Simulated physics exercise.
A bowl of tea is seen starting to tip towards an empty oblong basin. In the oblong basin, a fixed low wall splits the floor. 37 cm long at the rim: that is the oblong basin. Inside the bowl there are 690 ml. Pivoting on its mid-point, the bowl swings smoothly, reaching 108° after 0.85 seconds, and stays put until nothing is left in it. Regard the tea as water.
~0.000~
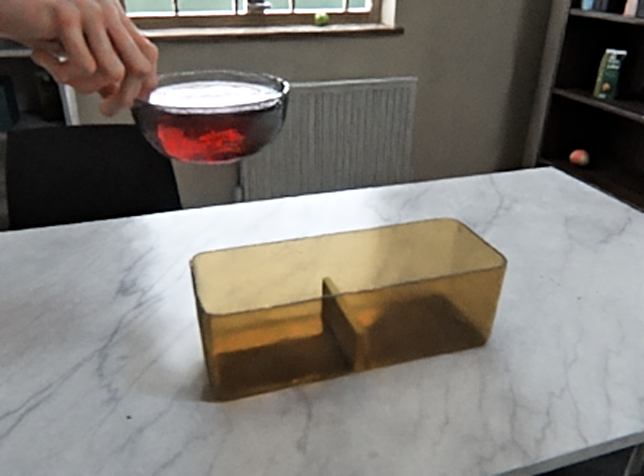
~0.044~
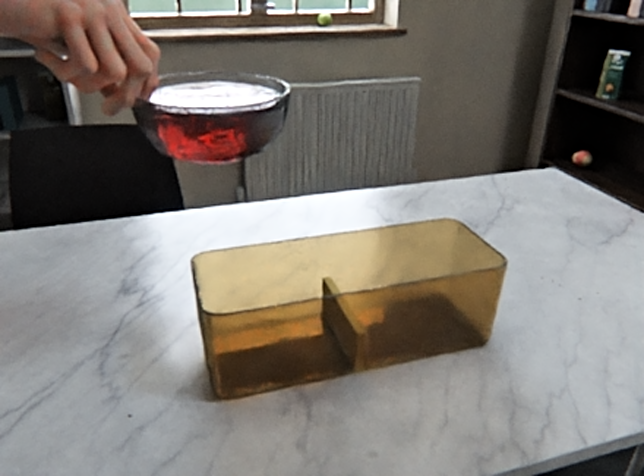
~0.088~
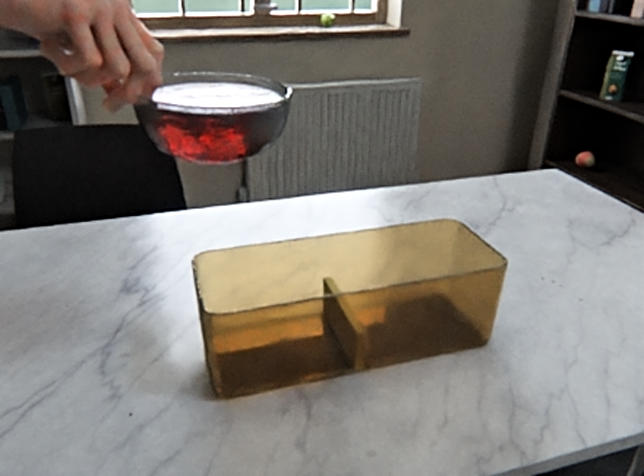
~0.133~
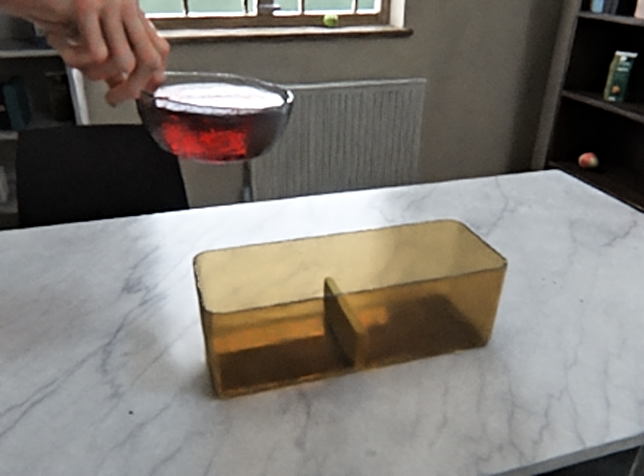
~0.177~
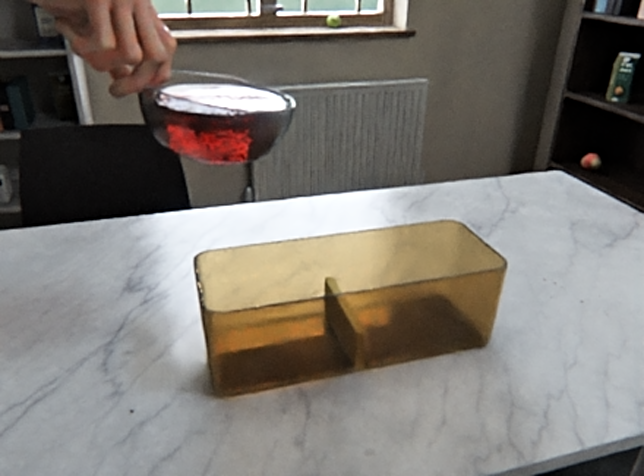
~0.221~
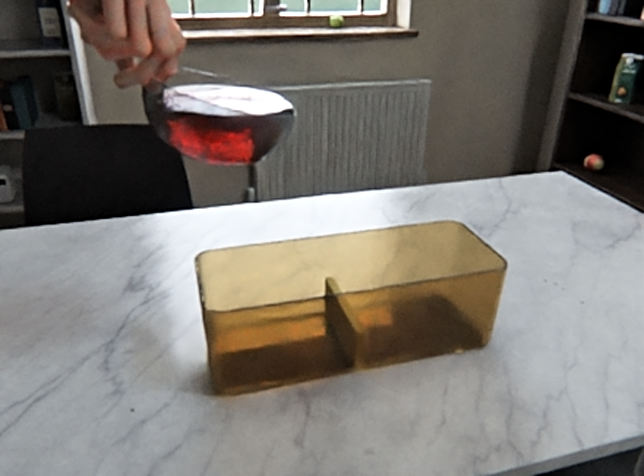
On a marble table indoors, a hand tilting a glass bowl of red liquid rightward above an empty, divided amber basin.
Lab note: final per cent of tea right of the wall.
Approx. 53 %.
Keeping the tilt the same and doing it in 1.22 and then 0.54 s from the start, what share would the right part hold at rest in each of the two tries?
It comes to 60 per cent, and then 40 per cent.
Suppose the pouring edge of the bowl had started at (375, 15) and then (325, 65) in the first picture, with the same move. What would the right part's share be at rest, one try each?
In order, 95 and 80 per cent.
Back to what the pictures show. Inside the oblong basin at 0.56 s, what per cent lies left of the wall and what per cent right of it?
Left about 6, right about 16.
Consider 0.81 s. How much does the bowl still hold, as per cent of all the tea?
About 0 percent.
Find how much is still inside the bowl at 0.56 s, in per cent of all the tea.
Near 24 in a hundred.
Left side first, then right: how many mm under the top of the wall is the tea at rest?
42 mm left, 42 mm right.
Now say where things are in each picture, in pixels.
In the first picture, tilt 0°; pouring edge (285, 85); surface from (133, 102) to (281, 93); the oblong basin's rim runs from (196, 285) to (481, 240); the wall's top is at (342, 303).
In the second picture, tilt 1°; pouring edge (286, 87); surface from (134, 102) to (282, 94).
In the third picture, tilt 3°; pouring edge (287, 90); surface from (136, 101) to (283, 96).
In the fourth picture, tilt 6°; pouring edge (289, 95); surface from (139, 100) to (285, 98).
In the fifth picture, tilt 11°; pouring edge (291, 102); surface from (144, 101) to (287, 100).
In the sixth picture, tilt 17°; pouring edge (293, 110); surface from (146, 100) to (291, 104); 1 per cent is over the edge.
Then, 0.56 s in, the tilt is 80° and 25 per cent is still to pour, 6 is left of the wall and 16 right of it.
Then, 0.81 s in, the tilt is 107° and 0 per cent is still to pour, 41 is left of the wall and 52 right of it.
Then, 1.07 s in, the tilt is 108° and 0 per cent is still to pour, 46 is left of the wall and 52 right of it.
Then, 1.35 s in, the tilt is 108° and 0 per cent is still to pour, 46 is left of the wall and 53 right of it.
Finally, 46 per cent lies left of the wall, 53 right of it and 1 outside.
